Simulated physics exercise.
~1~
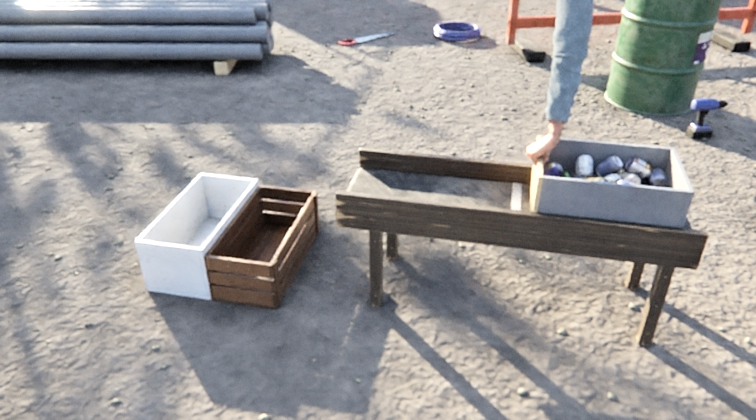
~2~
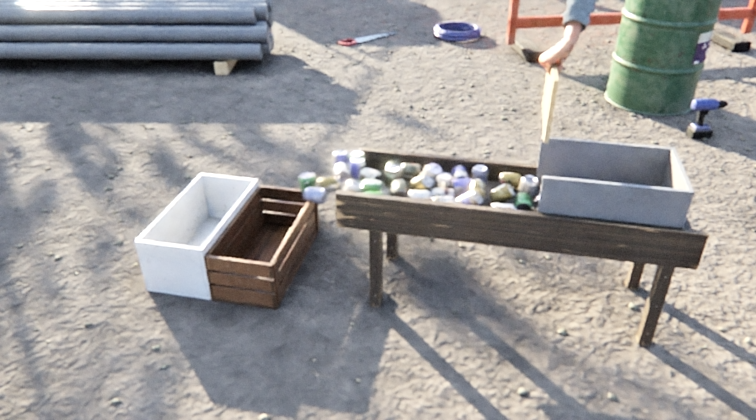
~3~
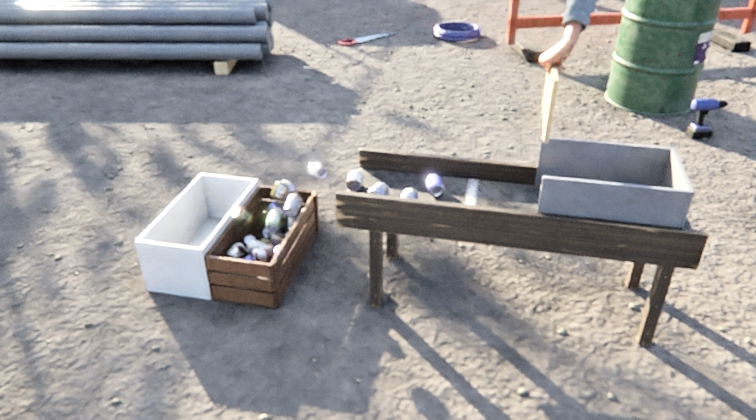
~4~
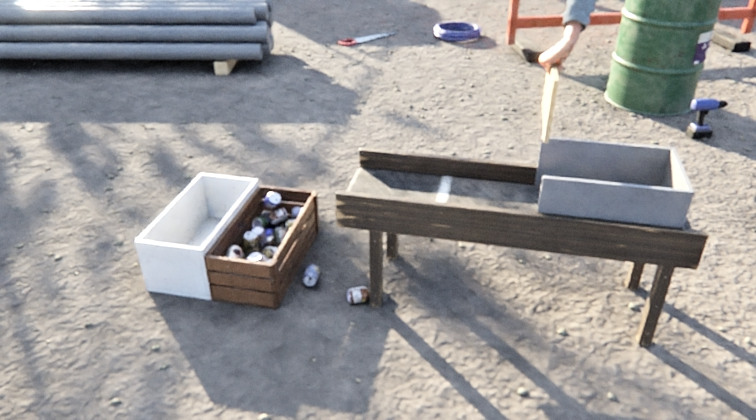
In the video, a hand lifts a gate beside a grey pen of small cans, and the cans ride left along a raised belt and drop off its end, most landing in a brown wooden tote, while two end up on the ground and the white box stays empty.
